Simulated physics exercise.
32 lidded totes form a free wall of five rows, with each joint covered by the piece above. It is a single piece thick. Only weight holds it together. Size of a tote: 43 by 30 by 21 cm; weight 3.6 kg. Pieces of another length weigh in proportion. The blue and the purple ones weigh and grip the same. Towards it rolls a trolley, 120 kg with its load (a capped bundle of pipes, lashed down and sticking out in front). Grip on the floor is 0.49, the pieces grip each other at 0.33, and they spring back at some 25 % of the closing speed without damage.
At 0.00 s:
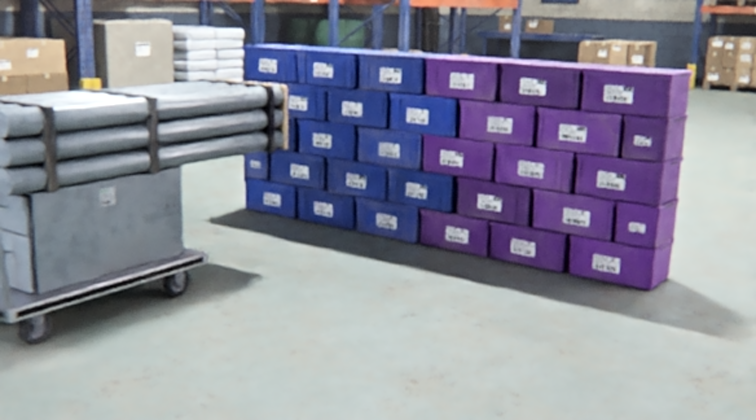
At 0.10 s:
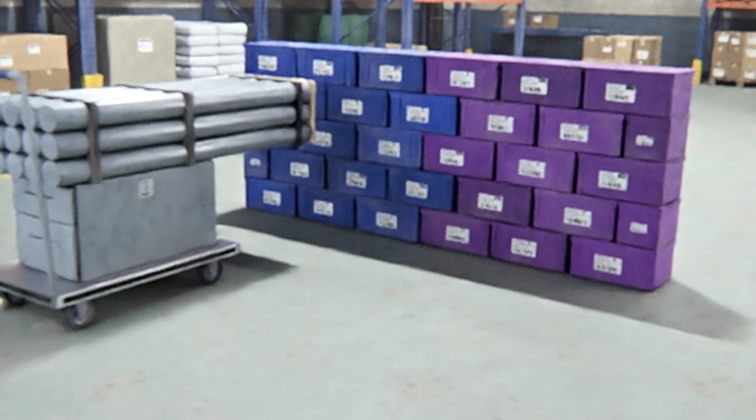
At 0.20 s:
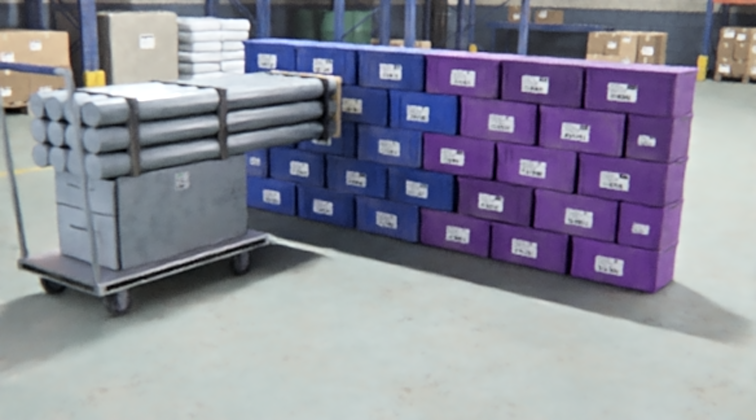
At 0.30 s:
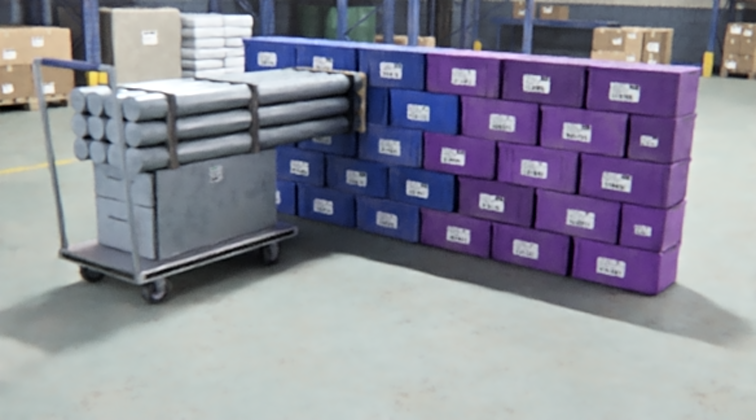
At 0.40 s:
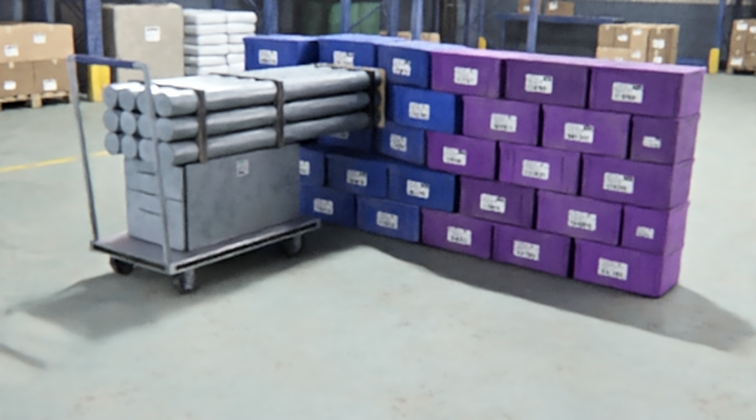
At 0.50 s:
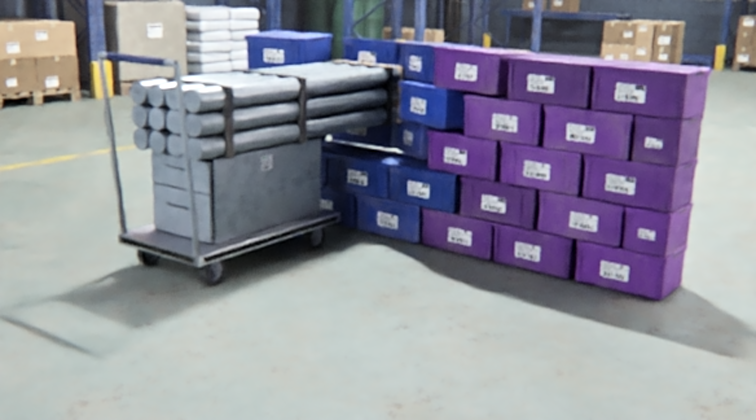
A flat trolley carrying a strapped bundle of grey pipes over grey boxes rolls in from the left towards a staggered wall of blue and purple boxes. The pipes' front ends reach the blue side and push in, shoving several upper blue boxes out of line, while the purple boxes barely move.
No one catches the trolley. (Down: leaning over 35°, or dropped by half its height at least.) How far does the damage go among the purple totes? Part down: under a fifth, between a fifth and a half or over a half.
Under a fifth of them.
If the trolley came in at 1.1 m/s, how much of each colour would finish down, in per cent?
In that case purple 10, blue 50 per cent.
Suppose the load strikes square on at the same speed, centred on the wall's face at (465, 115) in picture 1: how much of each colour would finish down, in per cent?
Then purple 50, blue 10 per cent.
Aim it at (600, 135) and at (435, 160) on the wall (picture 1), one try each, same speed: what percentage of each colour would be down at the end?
Purple 50 then 50, blue 0 then 40 per cent.
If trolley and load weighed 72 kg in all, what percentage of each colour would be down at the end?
Then purple 10, blue 50 per cent.
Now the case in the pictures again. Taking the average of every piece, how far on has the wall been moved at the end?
Some 50 cm on average.
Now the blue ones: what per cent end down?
Blue 70 per cent.
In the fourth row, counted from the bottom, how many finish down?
4 of them.
After 0.86 s, load 87 cm past the wall's line, still rolling; none of the 15 purple totes down (6 of 32 in all colours); top purple tote unmoved; top blue tote 63° from how it stood, 64 cm lower.
After 1.50 s, load 1.42 m past the wall's line, still rolling; 1 of the 15 purple totes down (9 of 32 in all colours); top purple tote unmoved; top blue tote upside down.
In the end (4.4 s), load 1.71 m past the wall's line, stopped; 1 of the 15 purple totes down (13 of 32 in all colours); top purple tote unmoved; top blue tote upside down. That is 7 per cent. From the last view, middles, top purple tote near (650, 89), top blue tote near (511, 140).
